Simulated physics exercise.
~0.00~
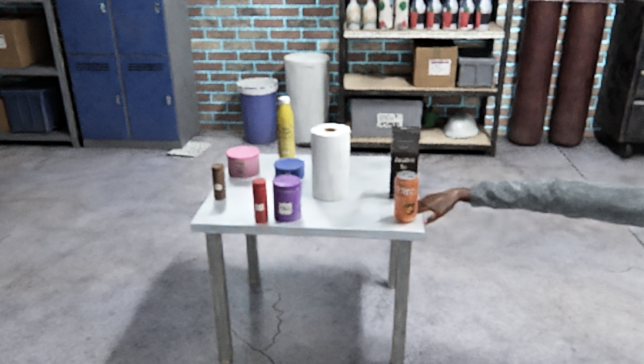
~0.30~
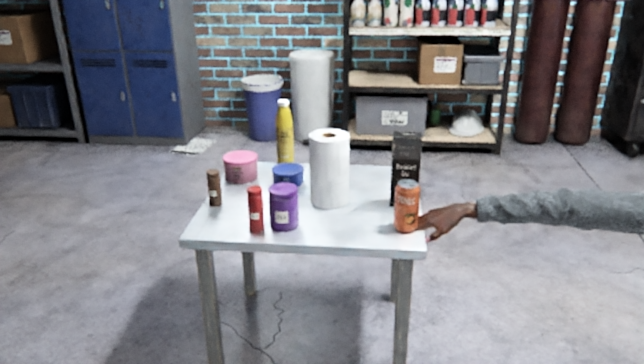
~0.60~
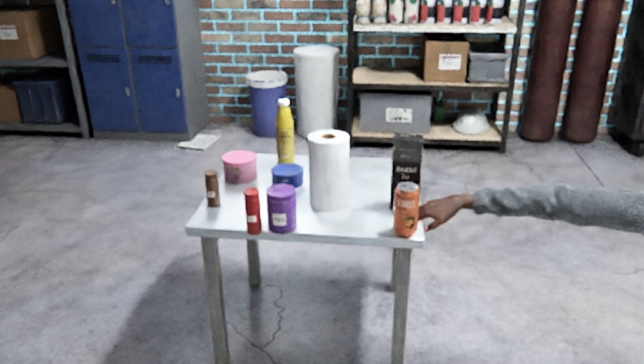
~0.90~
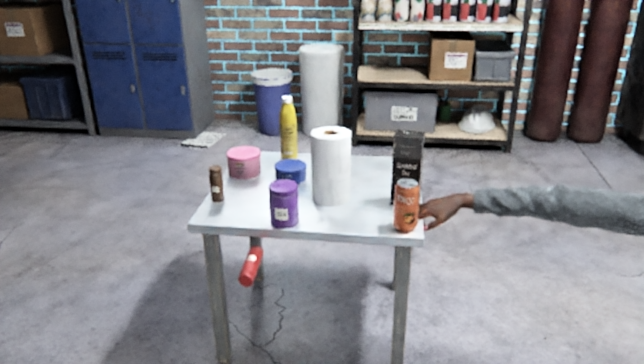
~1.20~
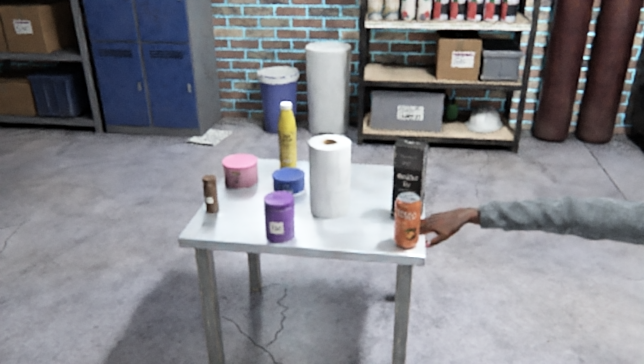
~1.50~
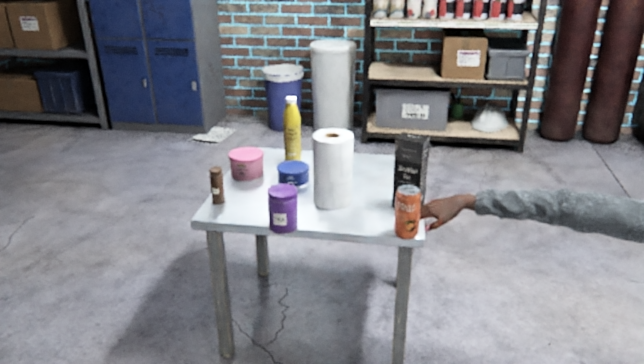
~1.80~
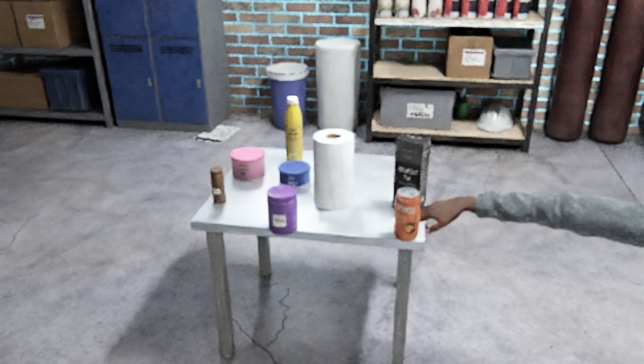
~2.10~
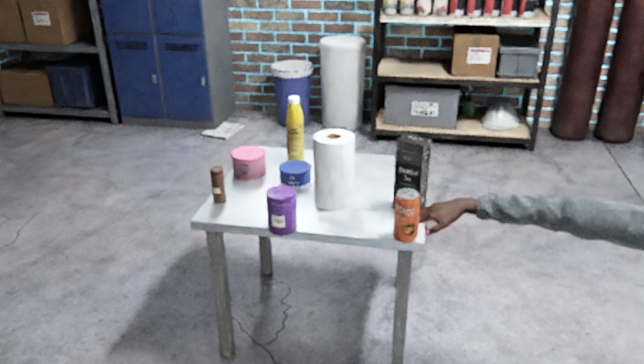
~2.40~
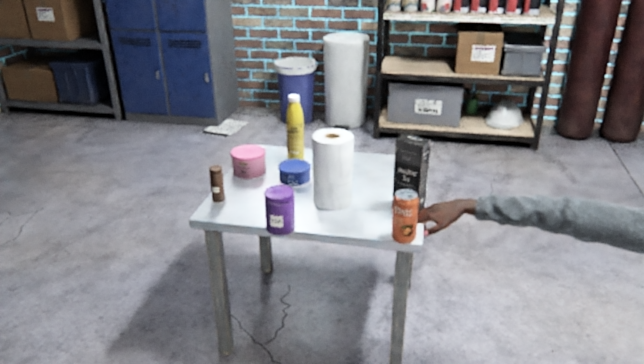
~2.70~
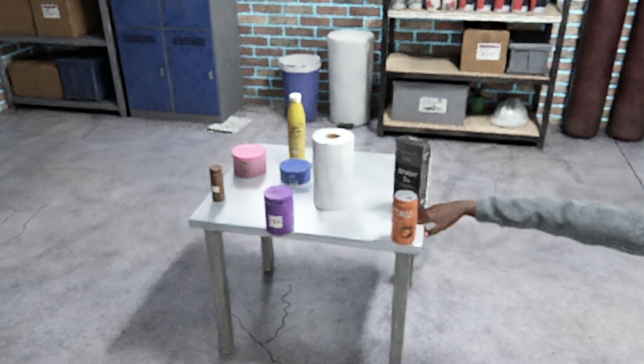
In a garage, a hand jerking a small white table of containers, a red shaker tumbling off the front, the rest standing.
